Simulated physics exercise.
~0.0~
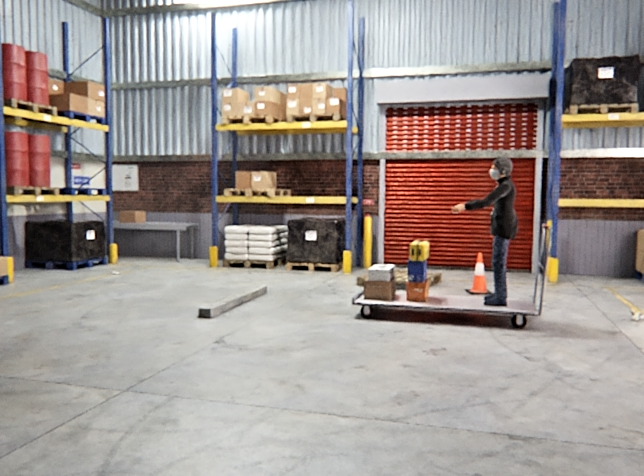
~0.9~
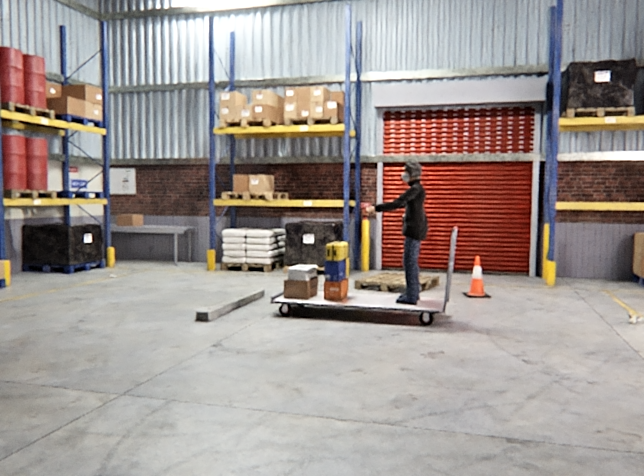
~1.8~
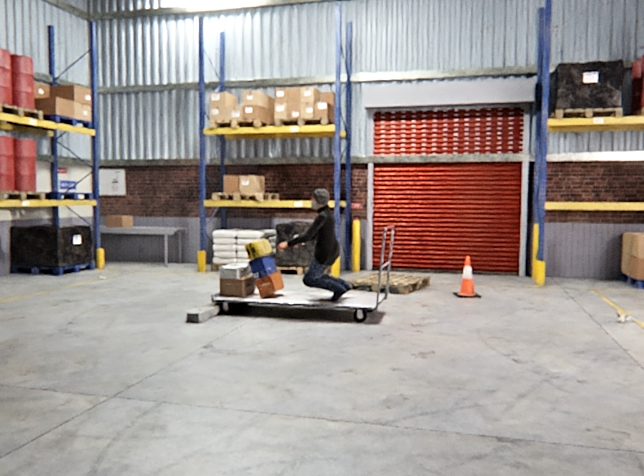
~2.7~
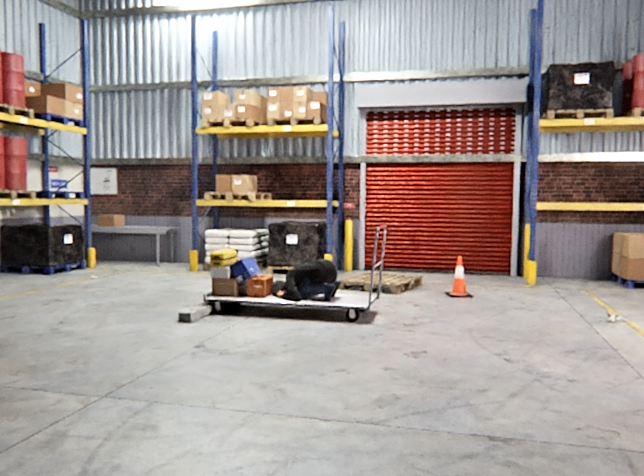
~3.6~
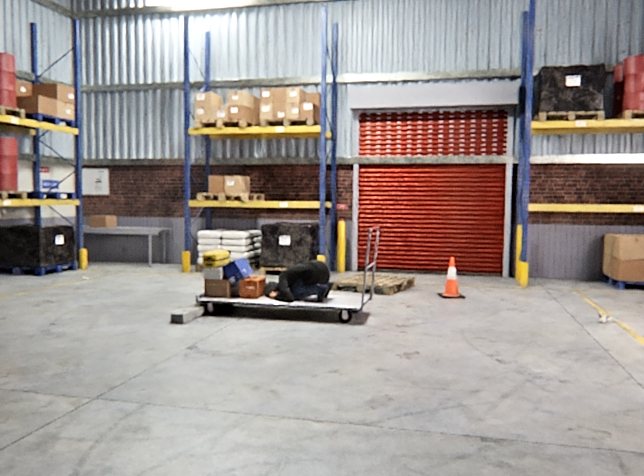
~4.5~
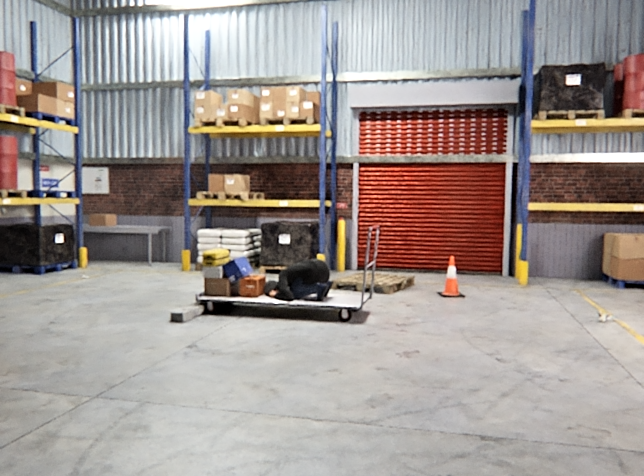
We see a person standing on a flat cart with stacked boxes as it rolls left across a warehouse and stops at a kerb. The stack tips, the person drops to their knees and crumples forward, and everything comes to rest still on the deck.
